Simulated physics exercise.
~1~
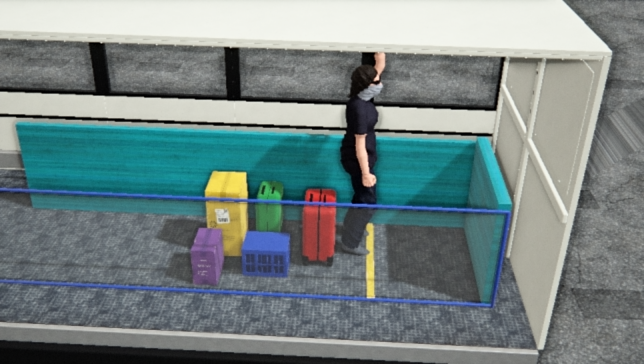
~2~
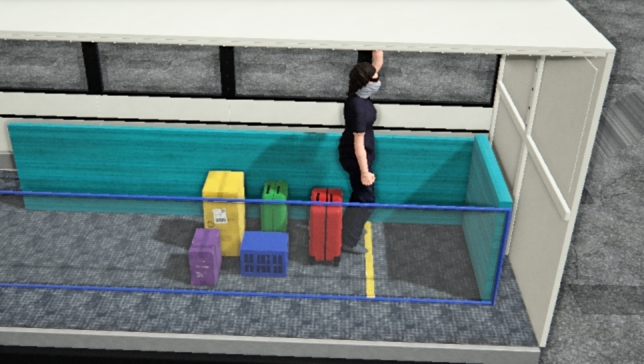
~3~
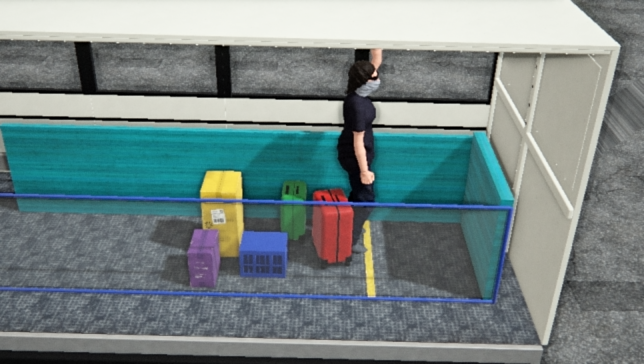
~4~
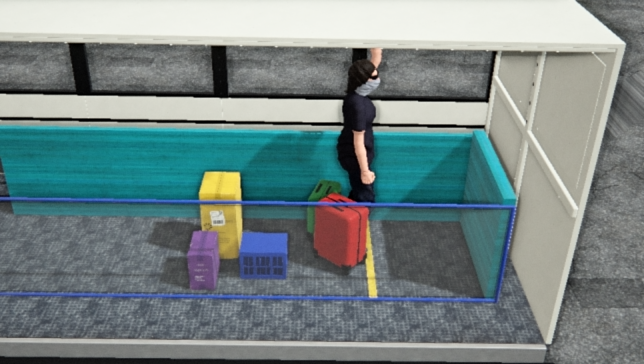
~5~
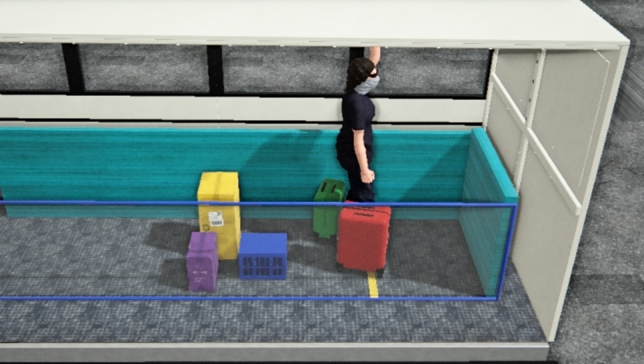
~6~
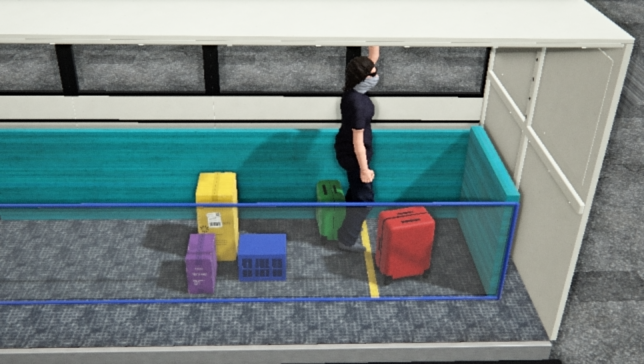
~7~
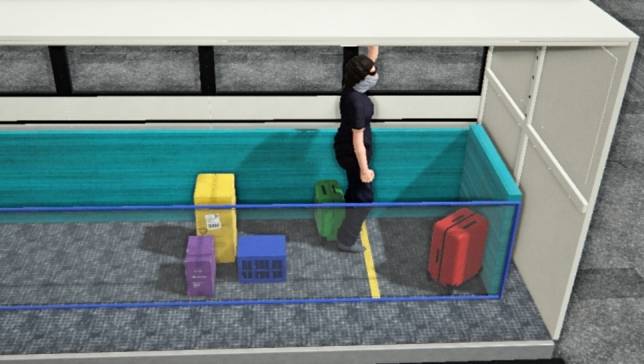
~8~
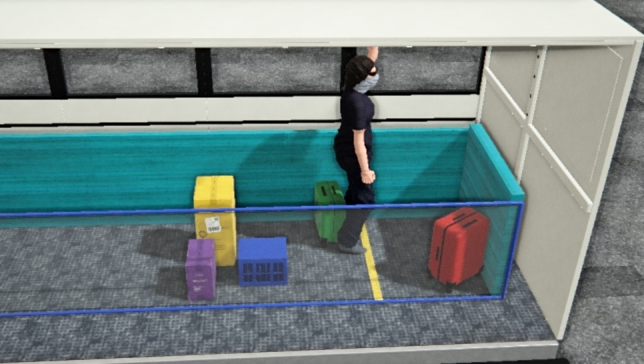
A red wheeled case stands beside a masked, dark-clothed passenger in a bus luggage bay, seen from above through its open side, with a teal panel behind. To the left are a small green wheeled case, a tall yellow bag, a purple carton and a blue crate. As the bus slows, the red and green cases roll right while the passenger holds still, one arm raised. The green case halts behind the red one, short of the yellow line. The red case crosses the line, turning as it rolls, and comes to rest upright near the right end, the others remaining left of the line.
